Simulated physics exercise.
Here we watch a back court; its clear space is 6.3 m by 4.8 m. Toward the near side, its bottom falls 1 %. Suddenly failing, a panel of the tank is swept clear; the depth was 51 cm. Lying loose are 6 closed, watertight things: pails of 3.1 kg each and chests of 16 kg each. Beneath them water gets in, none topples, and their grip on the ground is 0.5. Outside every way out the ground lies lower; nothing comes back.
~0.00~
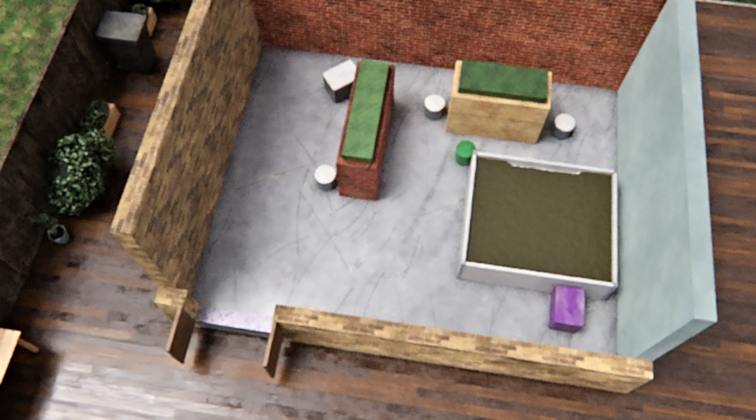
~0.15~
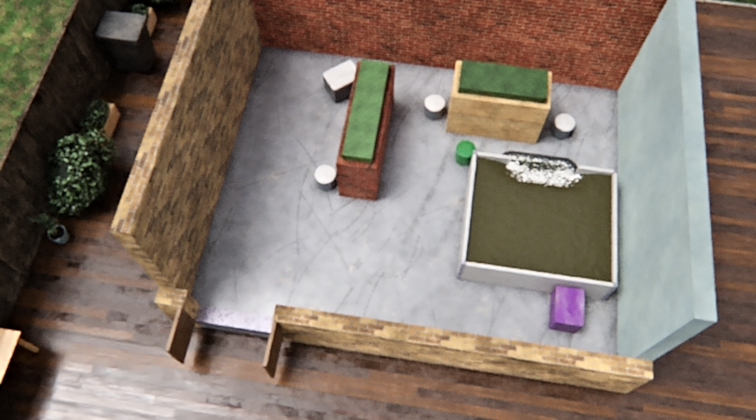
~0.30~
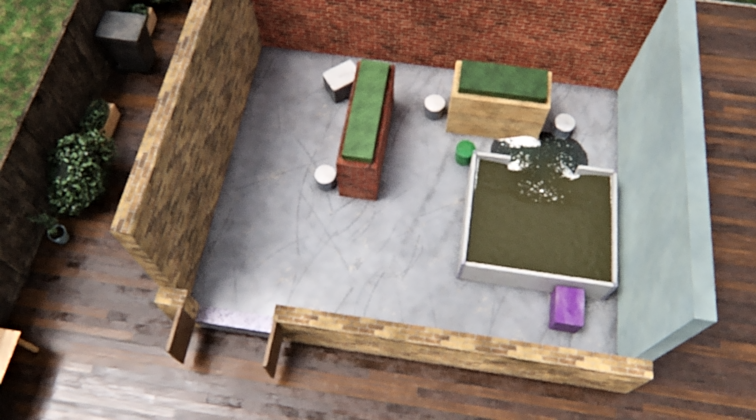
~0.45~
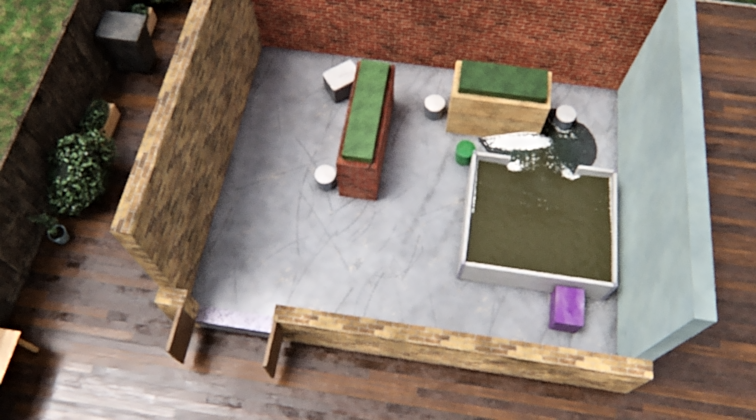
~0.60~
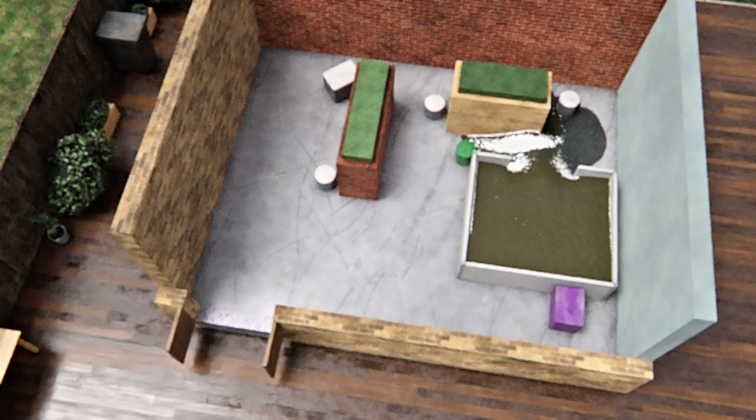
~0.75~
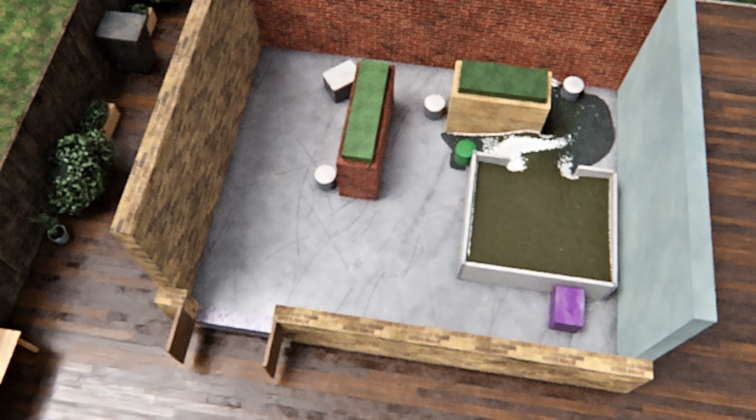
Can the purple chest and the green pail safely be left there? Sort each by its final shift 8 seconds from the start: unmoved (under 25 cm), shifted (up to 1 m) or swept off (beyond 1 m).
Purple chest: Unmoved; green pail: Swept off.
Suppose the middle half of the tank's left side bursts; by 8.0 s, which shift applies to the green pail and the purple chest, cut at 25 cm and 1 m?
Note: Green pail unmoved, purple chest unmoved.
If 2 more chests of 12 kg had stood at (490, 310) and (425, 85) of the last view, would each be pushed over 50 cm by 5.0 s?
Below the mark, beyond the mark.
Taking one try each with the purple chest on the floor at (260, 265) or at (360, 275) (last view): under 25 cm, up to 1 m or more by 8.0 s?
Try one, it keeps its spot; try two, it keeps its spot.
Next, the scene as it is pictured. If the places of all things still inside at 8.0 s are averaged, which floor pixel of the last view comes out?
Roughly at (419, 179).
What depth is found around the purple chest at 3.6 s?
0 cm or so.
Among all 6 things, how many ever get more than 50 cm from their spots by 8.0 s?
Count: 3.
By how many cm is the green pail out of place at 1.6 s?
By then it has shifted roughly 120 cm.
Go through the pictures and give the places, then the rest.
The first picture shows the purple chest at (570, 305), on the bottom; the green pail at (466, 149) rests on the ground; 3.8 m2 under water; 0 of 6 have shifted.
The second picture shows the purple chest at (570, 305) rests on the ground; the green pail at (466, 149) rests on the ground; 4.3 m2 under water; 0 of 6 have shifted.
The third picture shows the purple chest at (570, 305), on the bottom; the green pail at (466, 149), on the bottom; water covers 4.8 m2; 0 of 6 have shifted.
The fourth picture shows the purple chest at (570, 305) rests on the ground; the green pail at (466, 149), on the bottom; water covers 5.2 m2; 1 of 6 have shifted.
The fifth picture shows the purple chest at (570, 305), on the bottom; the green pail at (466, 149), on the bottom; 5.7 m2 under water; 1 of 6 have shifted.
The sixth picture shows the purple chest at (570, 305) rests on the ground; the green pail at (466, 149) rests on the ground; 6.4 m2 under water; 1 of 6 have shifted.
After 1.6 s the purple chest is near (570, 305), 0.0 m from its start, aground; the green pail is near (405, 182), 1.2 m from its start, aground; 0 of 6 are out; 1 afloat.
After 3.6 s the purple chest is near (570, 305), 0.0 m from its start, aground; the green pail is near (425, 292), 2.5 m from its start, aground; 0 of 6 are out; 1 afloat.
After 5.6 s the purple chest is near (570, 305), 0.0 m from its start, aground; the green pail is near (475, 325), 2.9 m from its start, afloat; 0 of 6 are out; 3 afloat.
After 8.0 s the purple chest is near (576, 306), 0.1 m from its start, aground; the green pail is near (444, 282), 2.3 m from its start, afloat; 0 of 6 are out; 3 afloat.
